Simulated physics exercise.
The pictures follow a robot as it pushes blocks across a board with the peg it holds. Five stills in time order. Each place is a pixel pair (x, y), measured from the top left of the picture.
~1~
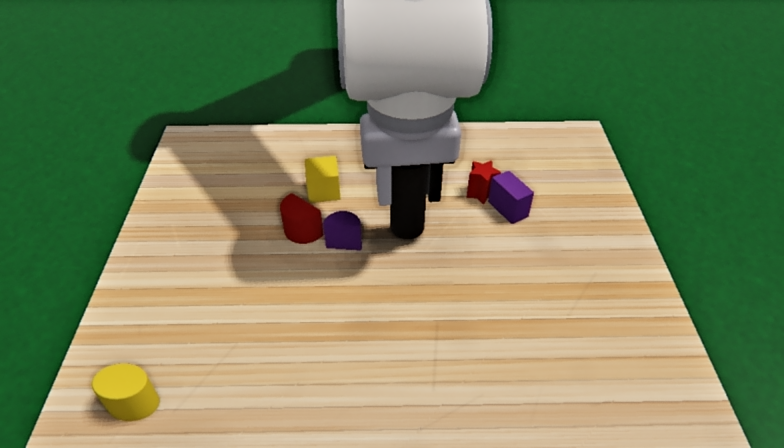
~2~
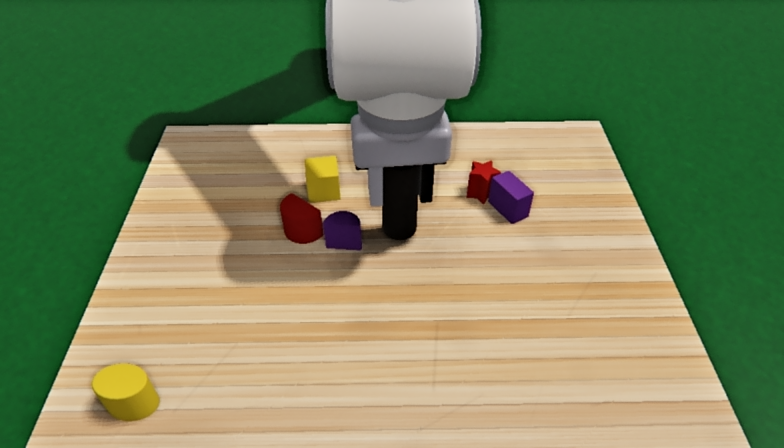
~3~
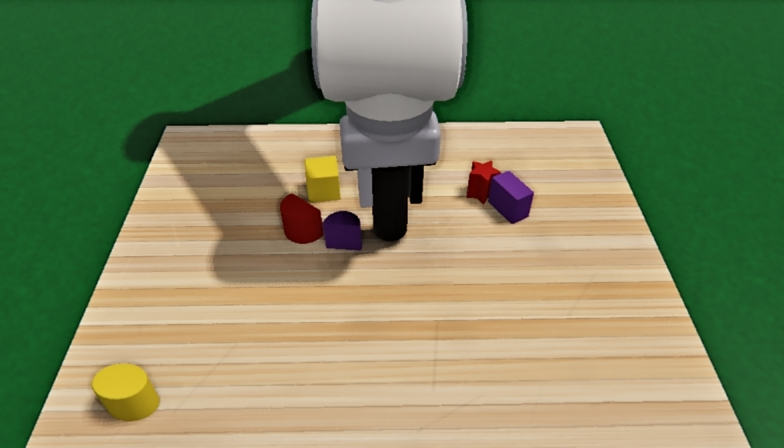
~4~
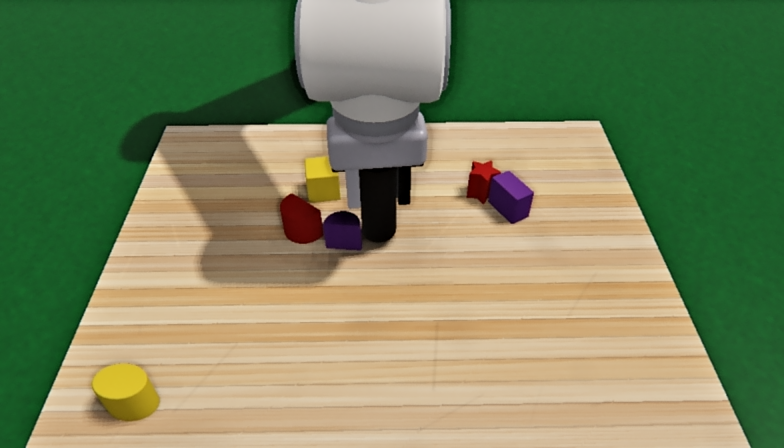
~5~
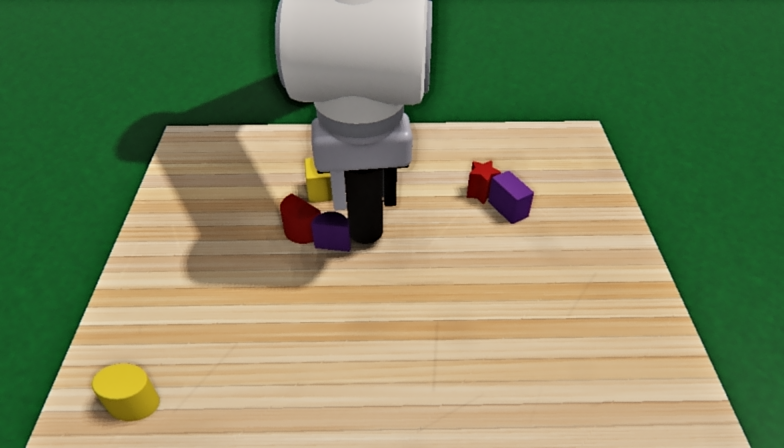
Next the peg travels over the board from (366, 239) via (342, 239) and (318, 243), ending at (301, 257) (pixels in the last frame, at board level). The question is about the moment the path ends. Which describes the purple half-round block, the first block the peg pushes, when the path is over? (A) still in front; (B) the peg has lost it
My pick is A.
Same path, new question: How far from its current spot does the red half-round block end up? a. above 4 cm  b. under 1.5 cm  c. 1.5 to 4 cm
Correct choice: C.
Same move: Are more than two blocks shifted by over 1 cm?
Short answer: No.
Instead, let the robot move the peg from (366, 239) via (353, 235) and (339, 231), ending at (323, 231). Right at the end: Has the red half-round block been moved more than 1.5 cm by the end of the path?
My answer is no.
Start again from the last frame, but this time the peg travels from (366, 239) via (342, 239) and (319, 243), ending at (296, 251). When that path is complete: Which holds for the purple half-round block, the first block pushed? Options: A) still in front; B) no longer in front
Choice A: Still in front.
What follows on the original path. Halfway along, peg (329, 234); red half-round block (289, 205), turned 15° clockwise; purple half-round block (296, 228), turned 10° anticlockwise.
At the end, peg (300, 251); red half-round block (278, 206), turned 50° clockwise; yellow square piece unmoved; purple half-round block (264, 240), turned 15° clockwise.
